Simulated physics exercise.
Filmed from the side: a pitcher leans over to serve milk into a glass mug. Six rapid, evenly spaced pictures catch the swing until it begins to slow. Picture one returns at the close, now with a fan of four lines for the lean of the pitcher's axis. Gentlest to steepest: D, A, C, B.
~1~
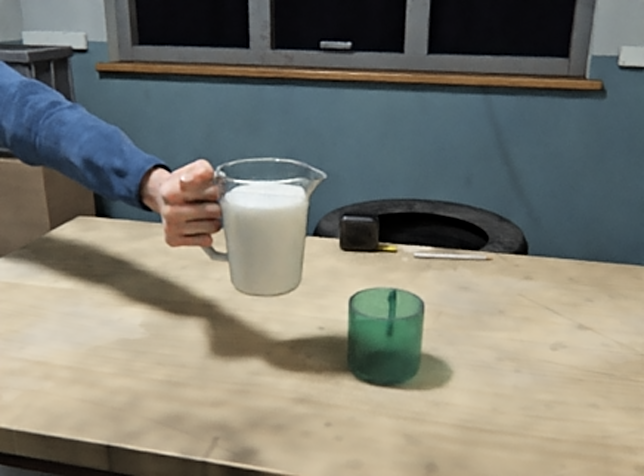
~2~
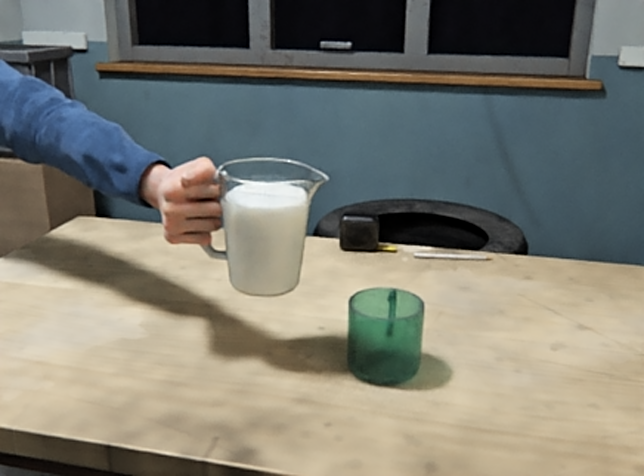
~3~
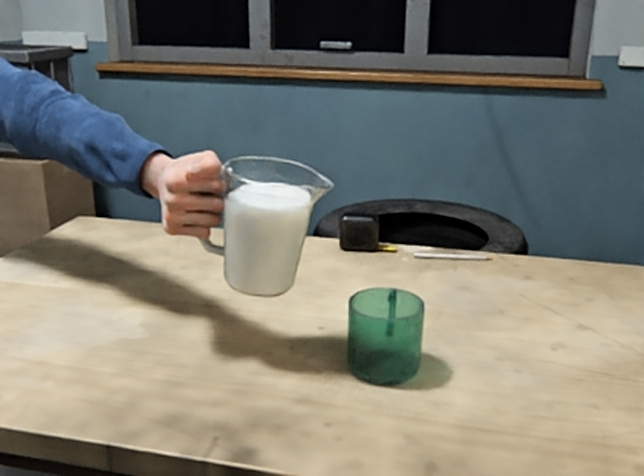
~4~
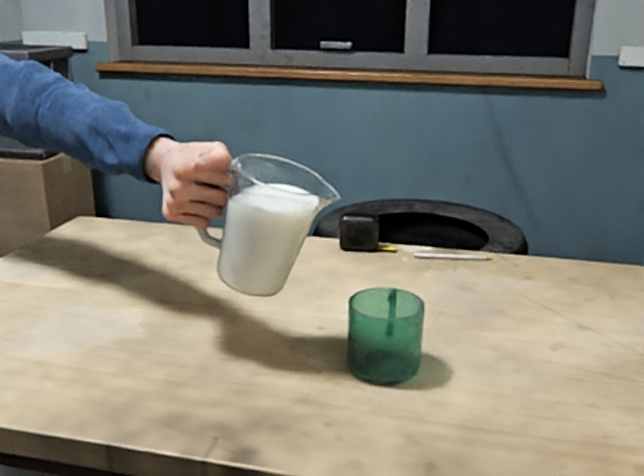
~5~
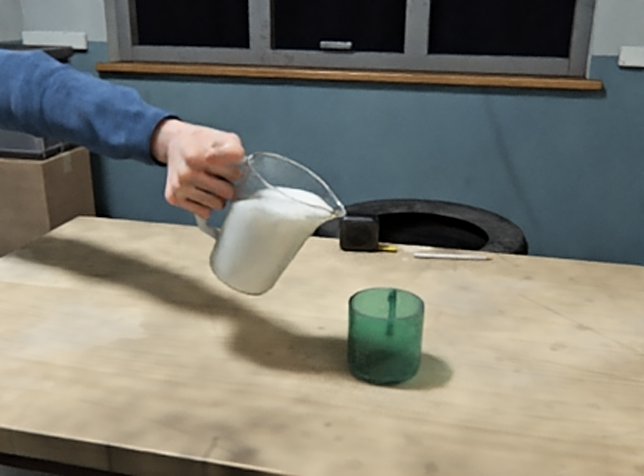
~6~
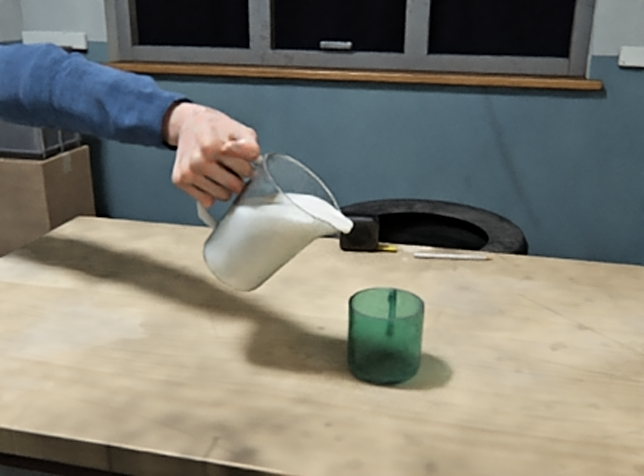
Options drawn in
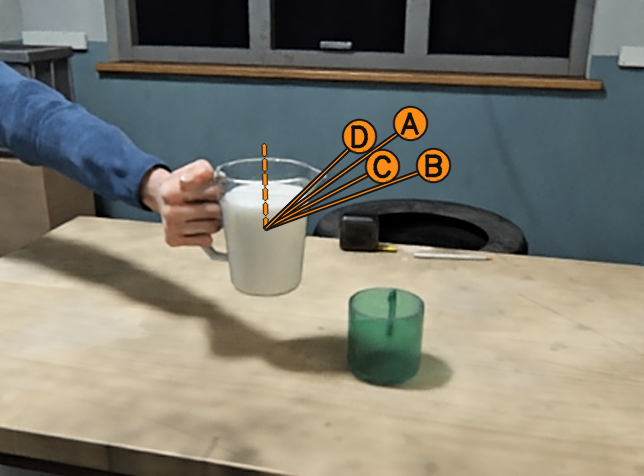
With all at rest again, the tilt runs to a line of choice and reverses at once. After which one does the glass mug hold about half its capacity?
C is best.
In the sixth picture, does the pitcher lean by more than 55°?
No, it does not.
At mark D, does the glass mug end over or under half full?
Under.
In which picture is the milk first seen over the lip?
In picture 6.
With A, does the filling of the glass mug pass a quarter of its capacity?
Yes, it does.
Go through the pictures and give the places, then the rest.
In the first picture, upright, lip at (324, 177); rim of the glass mug round (386, 302); nothing has left yet.
In the second picture, tipped about 2°, lip at (326, 179); nothing has left yet.
In the third picture, tipped about 8°, lip at (332, 186); nothing has left yet.
In the fourth picture, tipped about 17°, lip at (338, 198); nothing has left yet.
In the fifth picture, tipped about 28°, lip at (344, 214); nothing has left yet.
In the sixth picture, tipped about 40°, lip at (346, 230); milk is over the lip, down to (346, 230).
In orange, A at (396, 134); B at (418, 172); C at (367, 174); D at (348, 149).
With A, the glass mug ends with about 34 % of what it can hold.
With B, the glass mug ends with about 65 % of what it can hold.
With C, the glass mug ends with about 48 % of what it can hold.
With D, the glass mug ends with about 21 % of what it can hold.
